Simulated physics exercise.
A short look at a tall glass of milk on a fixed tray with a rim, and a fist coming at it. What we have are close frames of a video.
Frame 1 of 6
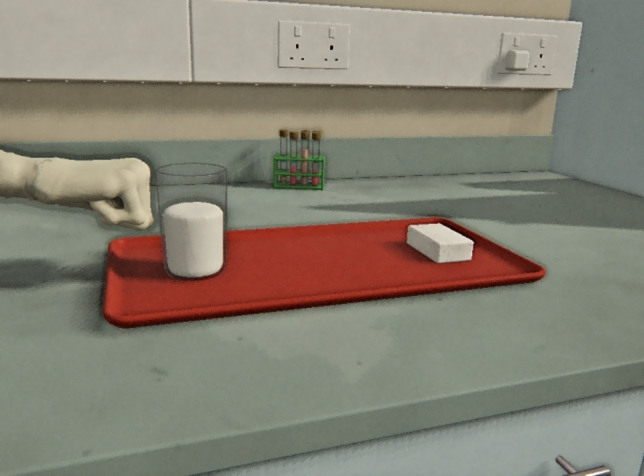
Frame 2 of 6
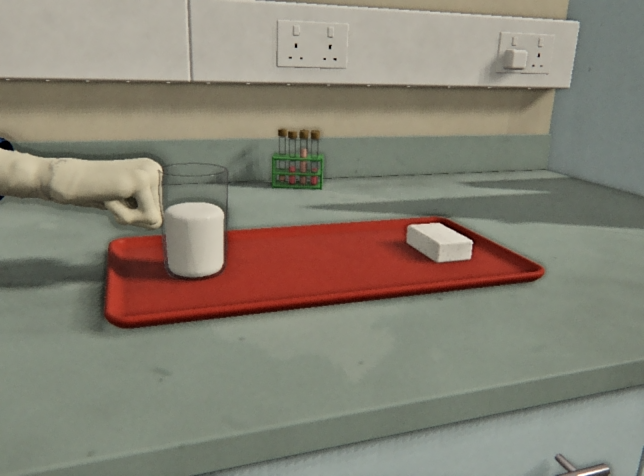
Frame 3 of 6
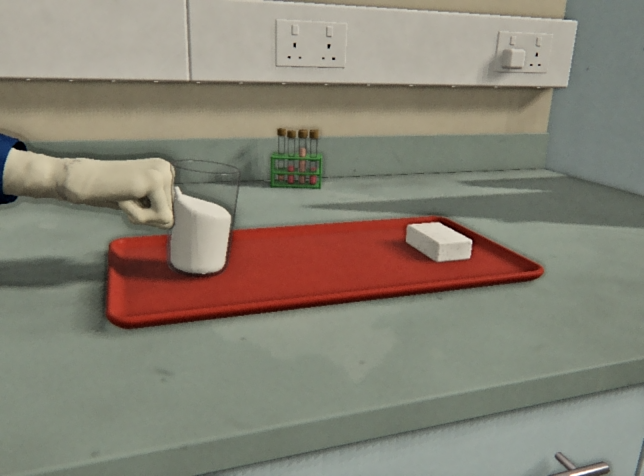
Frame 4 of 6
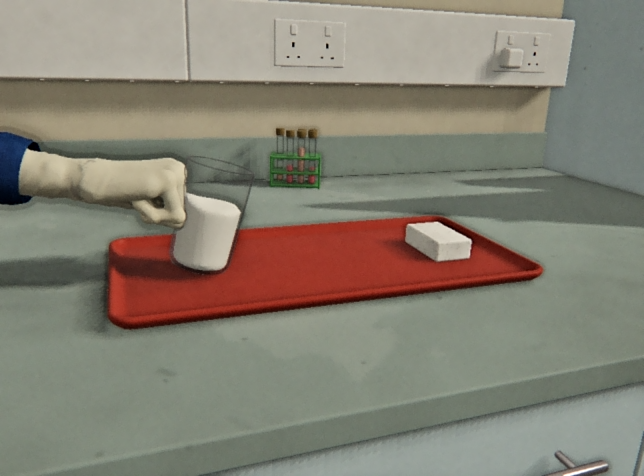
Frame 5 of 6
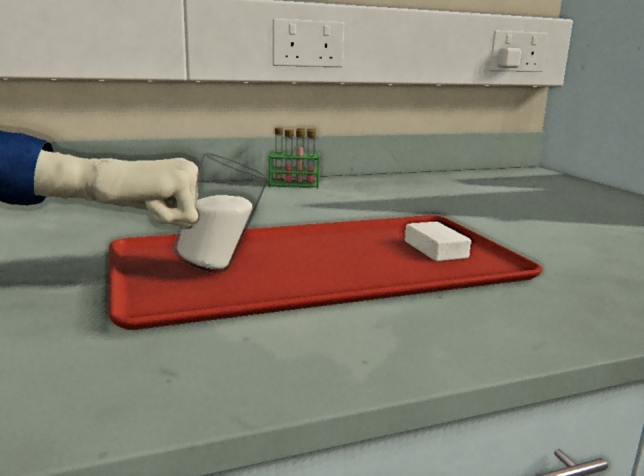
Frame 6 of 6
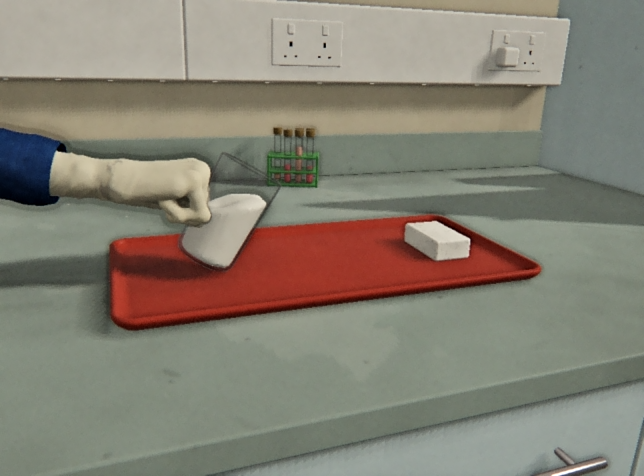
On a red tray, a gloved fist pushes a glass of white liquid, tilting it right.
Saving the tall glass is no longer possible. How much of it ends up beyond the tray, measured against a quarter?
Less than a quarter ends up beyond the tray.
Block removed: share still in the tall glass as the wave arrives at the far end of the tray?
40 in a hundred, roughly.
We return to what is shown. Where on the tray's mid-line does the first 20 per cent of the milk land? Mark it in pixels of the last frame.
Landing point, centre line: Approx. (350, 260).
A moment on, the tall glass is falling and 100 per cent is in the glass, 0 on the tray and 0 above or beyond its rim.
Next, the tall glass lies on its side and 73 per cent is in the glass, 12 on the tray and 15 above or beyond its rim.
Then the tall glass lies on its side and 38 per cent is in the glass, 46 on the tray and 16 above or beyond its rim.
Later the tall glass lies on its side and 20 per cent is in the glass, 64 on the tray and 16 above or beyond its rim.
Finally, 83 per cent is held by tray and glass, 17 is off the tray.
